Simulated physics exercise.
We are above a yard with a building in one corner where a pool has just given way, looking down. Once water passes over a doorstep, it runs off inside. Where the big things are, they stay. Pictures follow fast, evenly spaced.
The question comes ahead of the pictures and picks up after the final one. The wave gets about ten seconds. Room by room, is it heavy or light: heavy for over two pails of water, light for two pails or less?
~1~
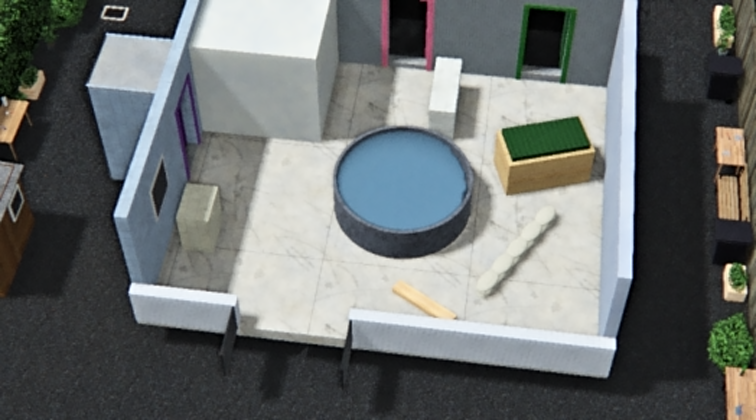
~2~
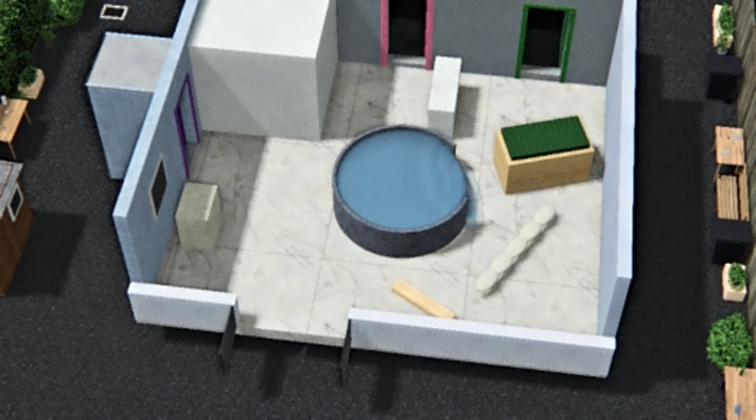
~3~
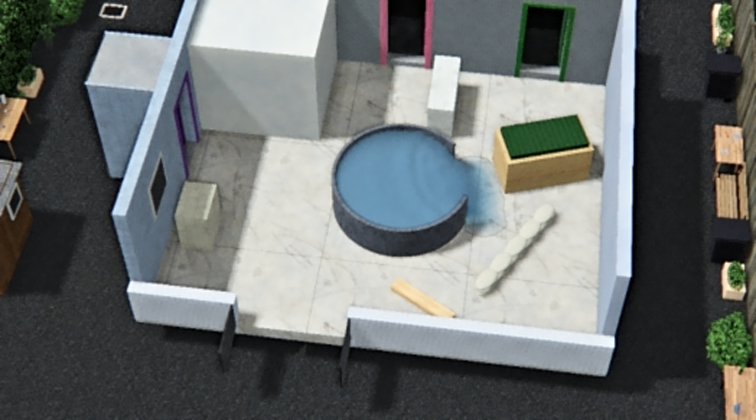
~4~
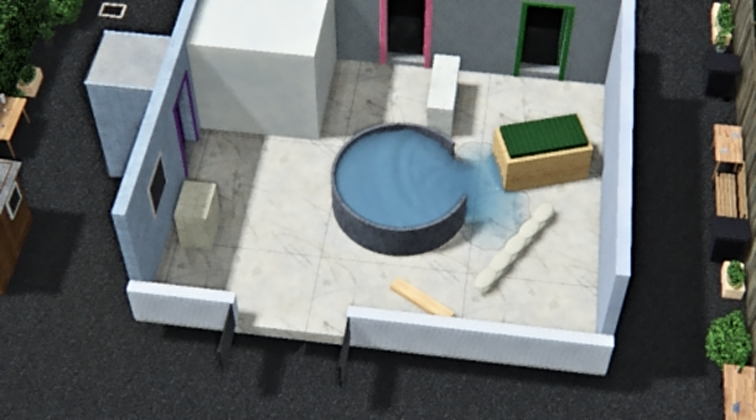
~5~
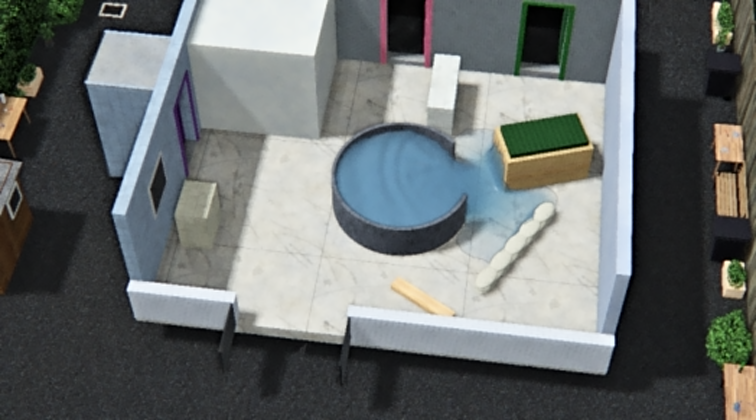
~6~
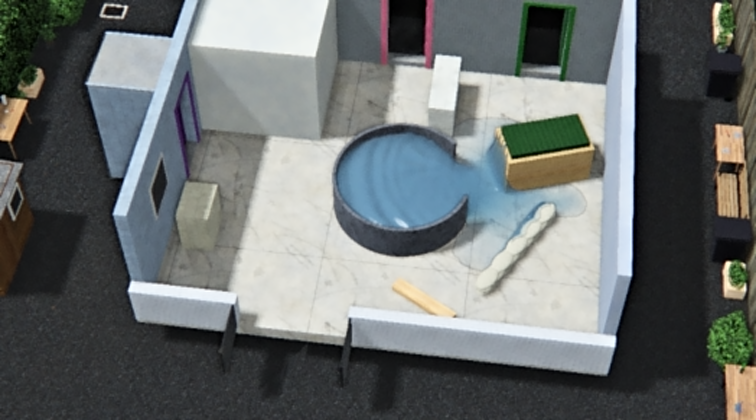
The green door is going to be at or under the line; the purple door is going to be at or under the line; the pink door is going to be at or under the line.
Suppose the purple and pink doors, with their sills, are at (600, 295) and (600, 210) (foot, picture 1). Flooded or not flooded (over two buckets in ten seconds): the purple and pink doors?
Result: Purple door yes, pink door yes.
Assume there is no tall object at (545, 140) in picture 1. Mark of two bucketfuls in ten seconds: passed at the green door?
The way it works out, green ends up above.
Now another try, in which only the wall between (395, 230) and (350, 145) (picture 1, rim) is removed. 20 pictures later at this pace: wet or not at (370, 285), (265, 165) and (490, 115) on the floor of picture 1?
First soaked through, second soaked through, third kept bare.
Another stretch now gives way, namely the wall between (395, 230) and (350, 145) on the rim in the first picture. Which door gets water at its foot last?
Answer: The green-painted one.
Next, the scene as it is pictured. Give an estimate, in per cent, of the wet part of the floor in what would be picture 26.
By my count, 65 percent.
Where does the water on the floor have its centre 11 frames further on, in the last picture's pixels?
Close to (456, 192).
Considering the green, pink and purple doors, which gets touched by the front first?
That's the green one.
A moment on, water covers 20 % of the floor; the green door wet at the sill, nothing in, the purple door not reached, the pink door not reached.
Next, water covers 40 % of the floor; the green door wet at the sill, nothing in, the purple door not reached, the pink door wet at the sill, nothing in.
Then, water covers 65 % of the floor; the green door under two buckets in, the purple door not reached, the pink door wet at the sill, nothing in.
Later, water covers 85 % of the floor; the green door under two buckets in, the purple door not reached, the pink door wet at the sill, nothing in.
In the end, water covers 95 % of the floor; the green door under two buckets in, the purple door under two buckets in, the pink door wet at the sill, nothing in.
